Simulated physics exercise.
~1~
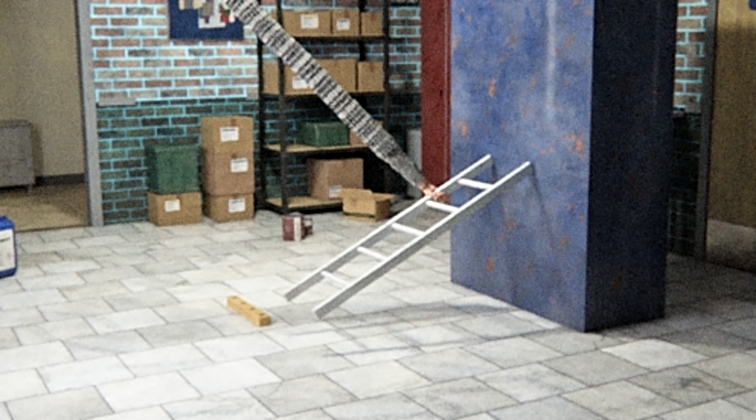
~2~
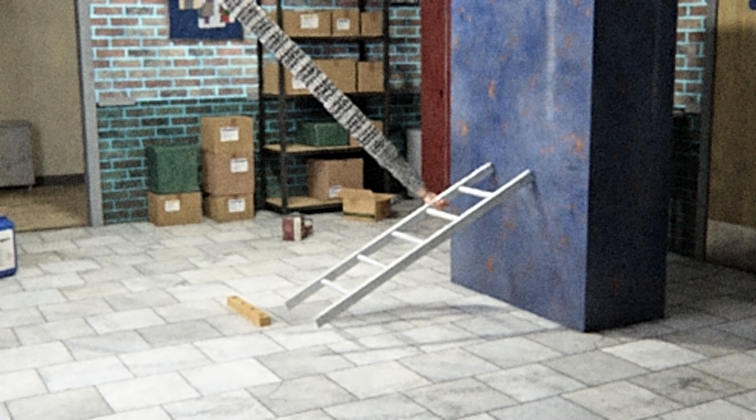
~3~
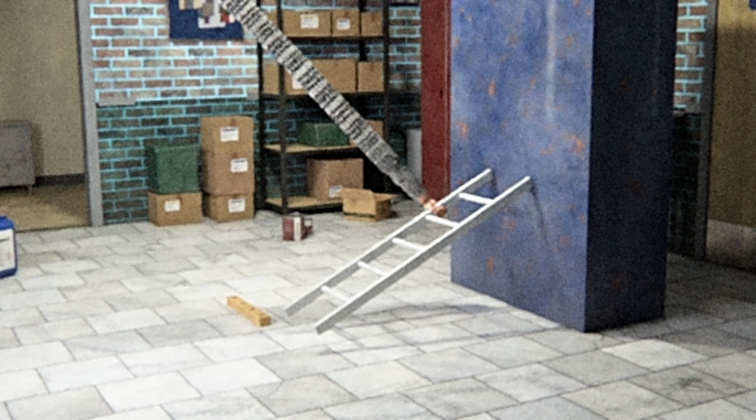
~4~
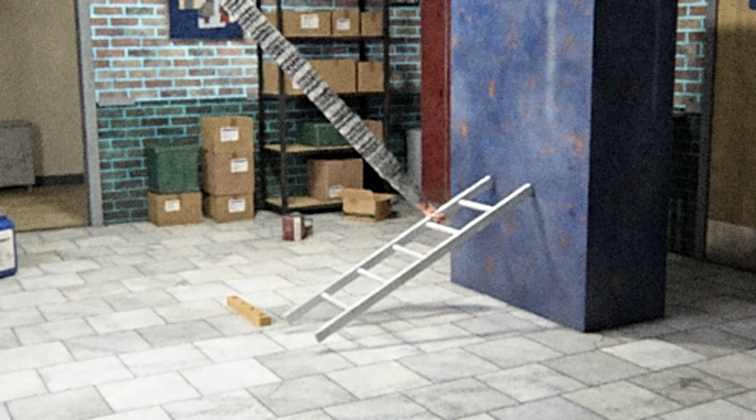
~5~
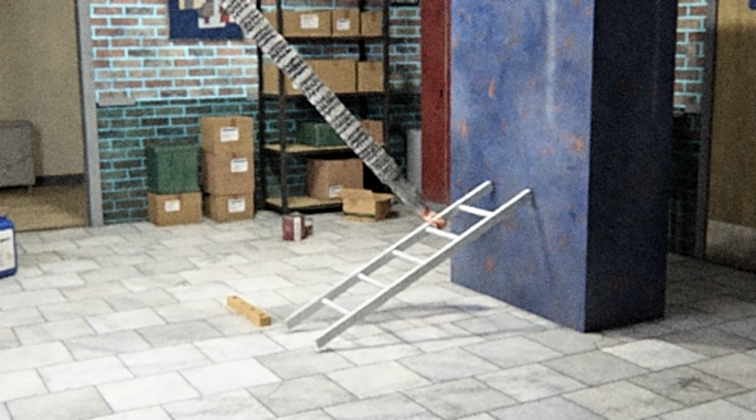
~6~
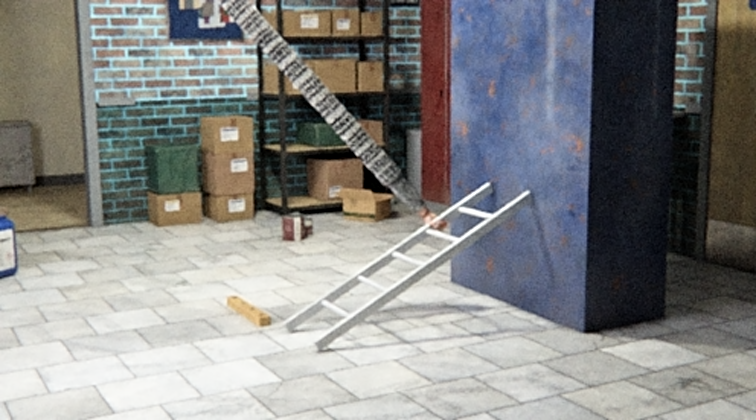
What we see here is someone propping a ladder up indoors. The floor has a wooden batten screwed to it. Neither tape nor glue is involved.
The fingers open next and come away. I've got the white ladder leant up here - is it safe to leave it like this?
No, it will slip.
Then, 0.32 s later than the last frame, white ladder tilted by 17° near (401, 299).
When it is over, the white ladder slides out and falls, near (399, 320).
